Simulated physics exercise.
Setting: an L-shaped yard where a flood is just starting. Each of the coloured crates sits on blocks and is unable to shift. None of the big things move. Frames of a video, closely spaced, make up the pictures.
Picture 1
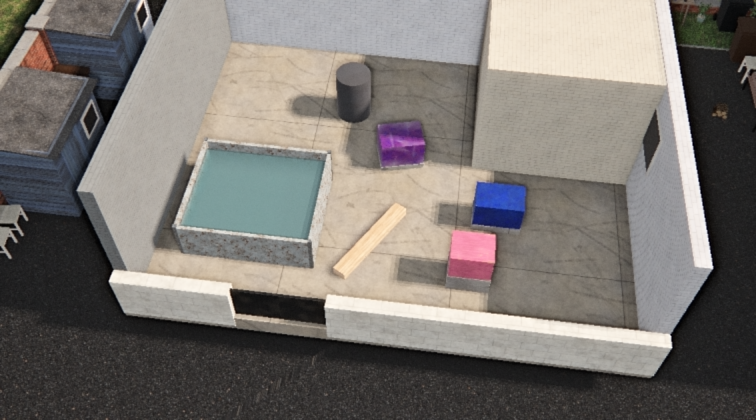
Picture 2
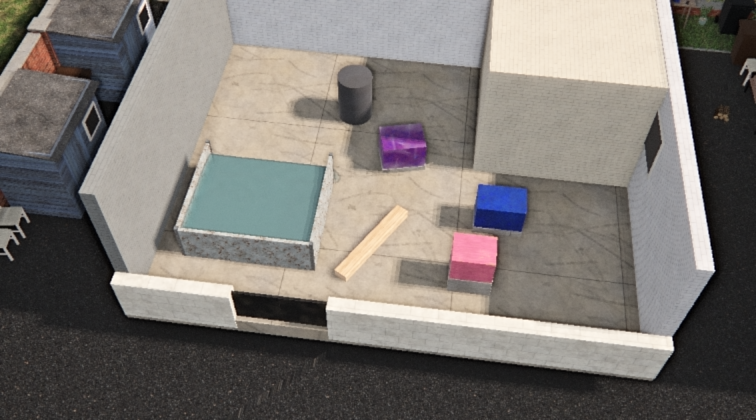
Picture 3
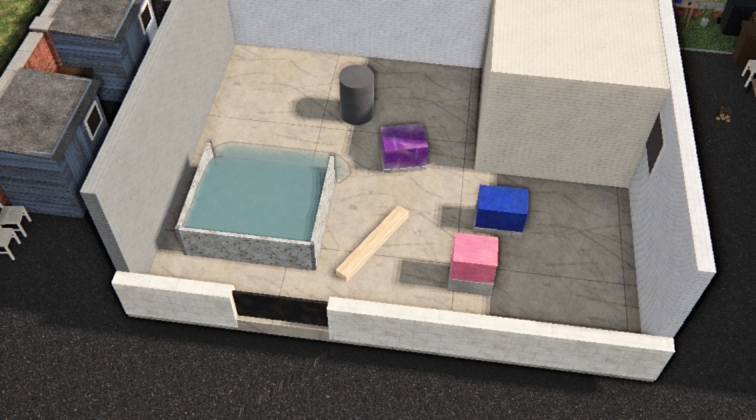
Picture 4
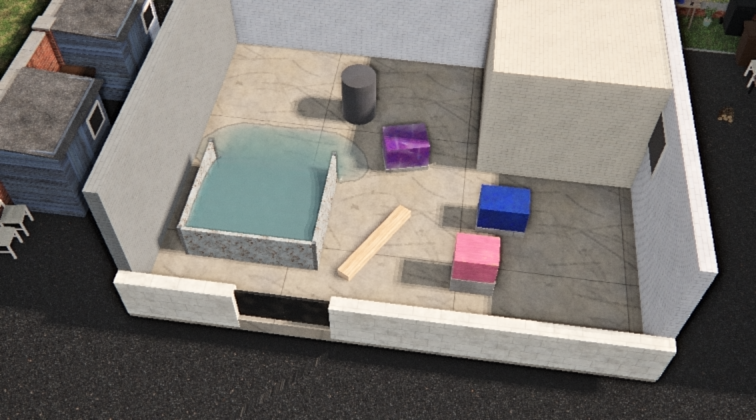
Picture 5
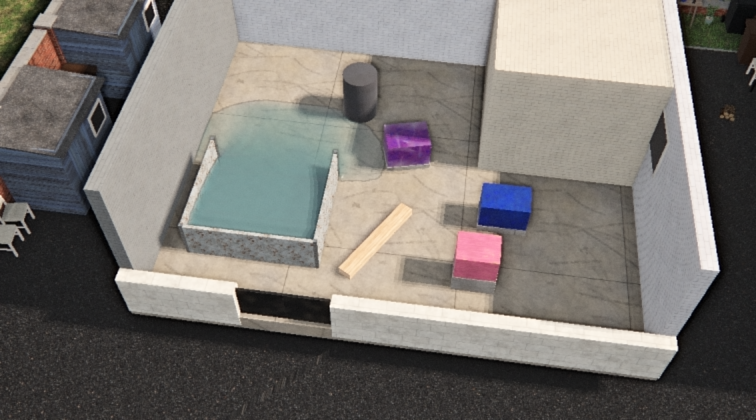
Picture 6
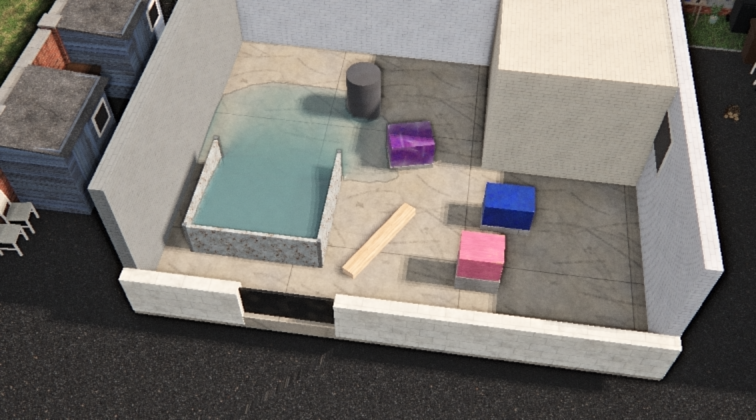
Water pours from the open tank's far side and spreads across the pale yard floor.
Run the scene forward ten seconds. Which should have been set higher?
Outcome: The purple crate will be caught by the water; the blue crate will be missed by the water; the pink crate will be missed by the water.
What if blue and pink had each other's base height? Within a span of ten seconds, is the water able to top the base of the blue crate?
In that case blue stays clear.
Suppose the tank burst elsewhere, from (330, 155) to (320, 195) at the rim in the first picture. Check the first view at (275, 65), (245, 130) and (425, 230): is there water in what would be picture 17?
Untouched, untouched, soaked.
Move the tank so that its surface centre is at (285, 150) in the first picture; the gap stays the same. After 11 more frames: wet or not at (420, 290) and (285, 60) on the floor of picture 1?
The first spot is not reached, while the second is wetted.
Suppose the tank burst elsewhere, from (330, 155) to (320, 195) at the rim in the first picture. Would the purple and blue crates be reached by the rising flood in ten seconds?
So the purple crate goes wet while the blue crate goes wet.
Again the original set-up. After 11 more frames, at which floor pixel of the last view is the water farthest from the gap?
Near (481, 67).
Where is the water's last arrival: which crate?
Last of all: The pink one.
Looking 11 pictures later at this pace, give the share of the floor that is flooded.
Around 40 in a hundred.
A moment on, water covers 30 % of the floor; the purple crate water round its plinth, the blue crate not reached, the pink crate not reached.
Next, water covers 40 % of the floor; the purple crate water round its plinth, the blue crate not reached, the pink crate not reached.
Then, water covers 45 % of the floor; the purple crate water round its plinth, the blue crate not reached, the pink crate not reached.
Later, water covers 65 % of the floor; the purple crate water round its plinth, the blue crate water round its plinth, the pink crate water round its plinth.
In the end, water covers 100 % of the floor; the purple crate was topped, the blue crate stayed above the water, the pink crate stayed above the water.
